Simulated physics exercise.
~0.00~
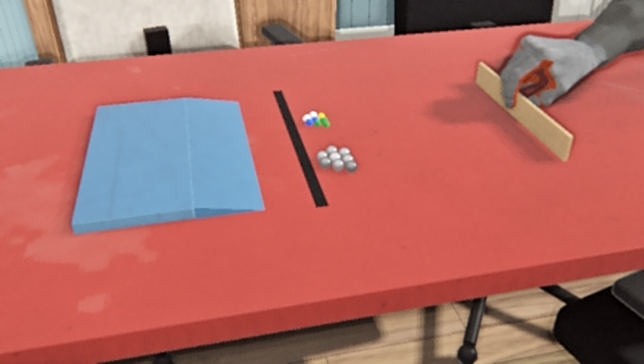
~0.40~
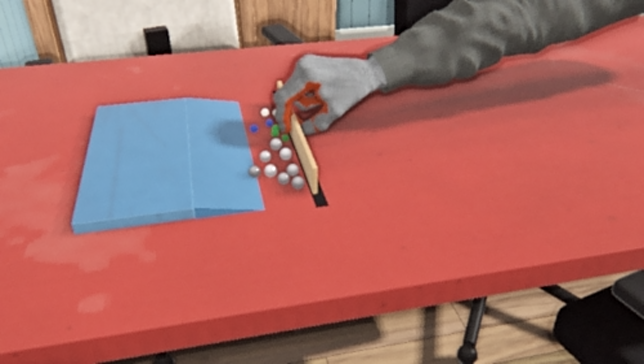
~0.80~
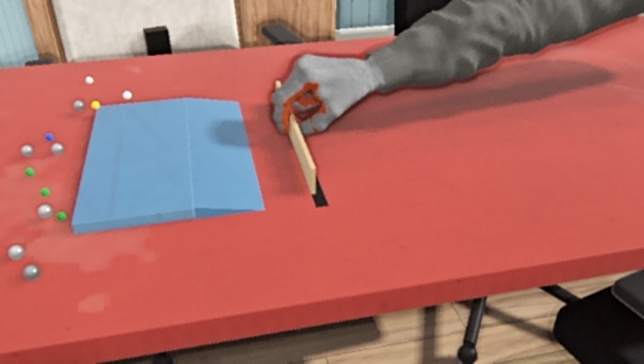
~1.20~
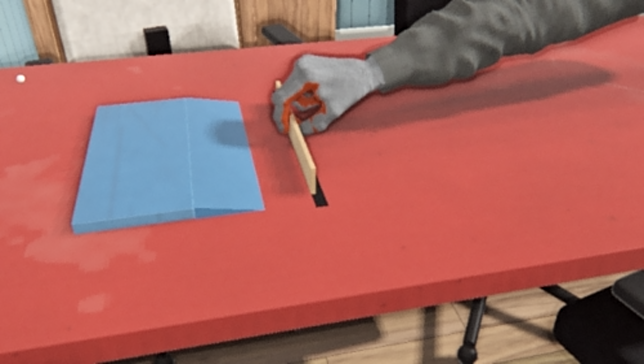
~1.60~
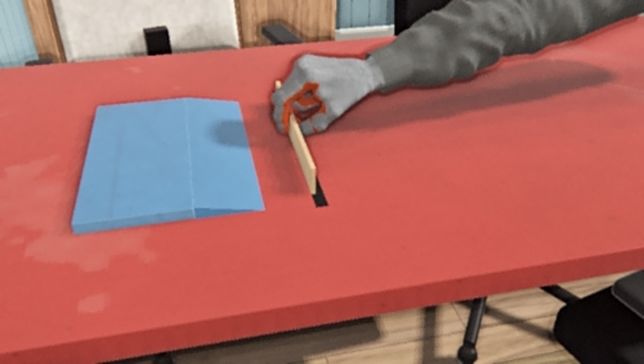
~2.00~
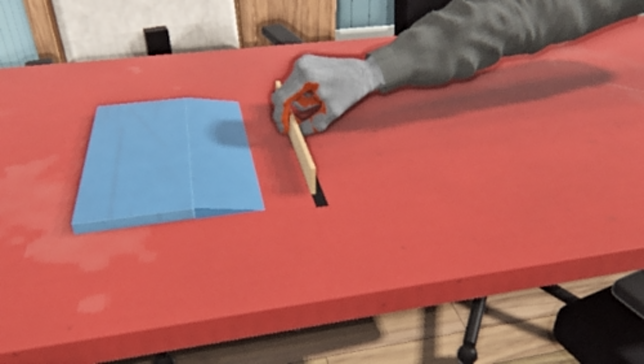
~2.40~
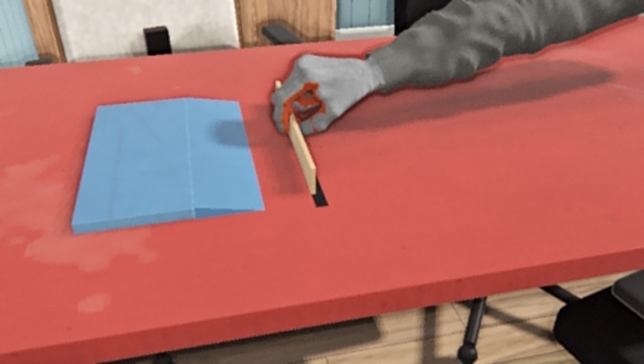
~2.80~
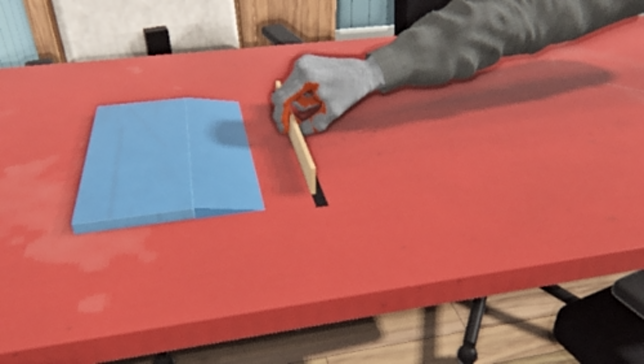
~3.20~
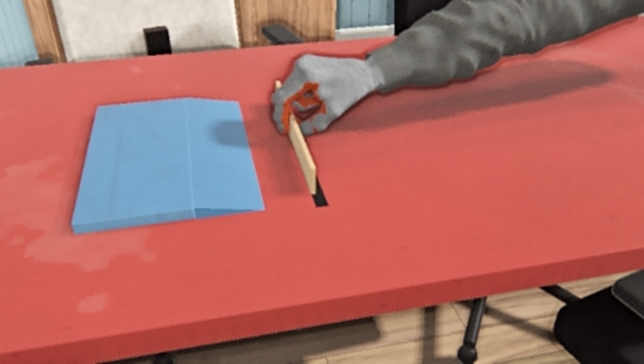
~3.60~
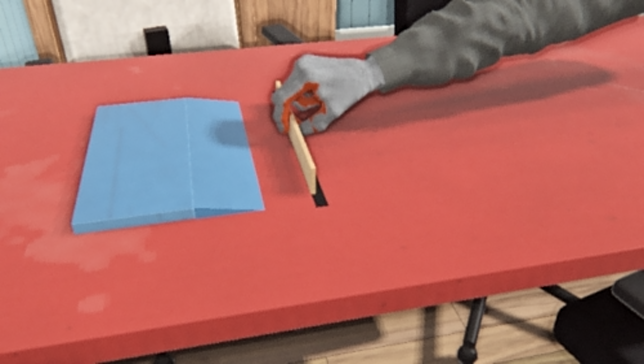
On a red table, a gloved hand's card sweeps small balls left beyond a blue ramp.
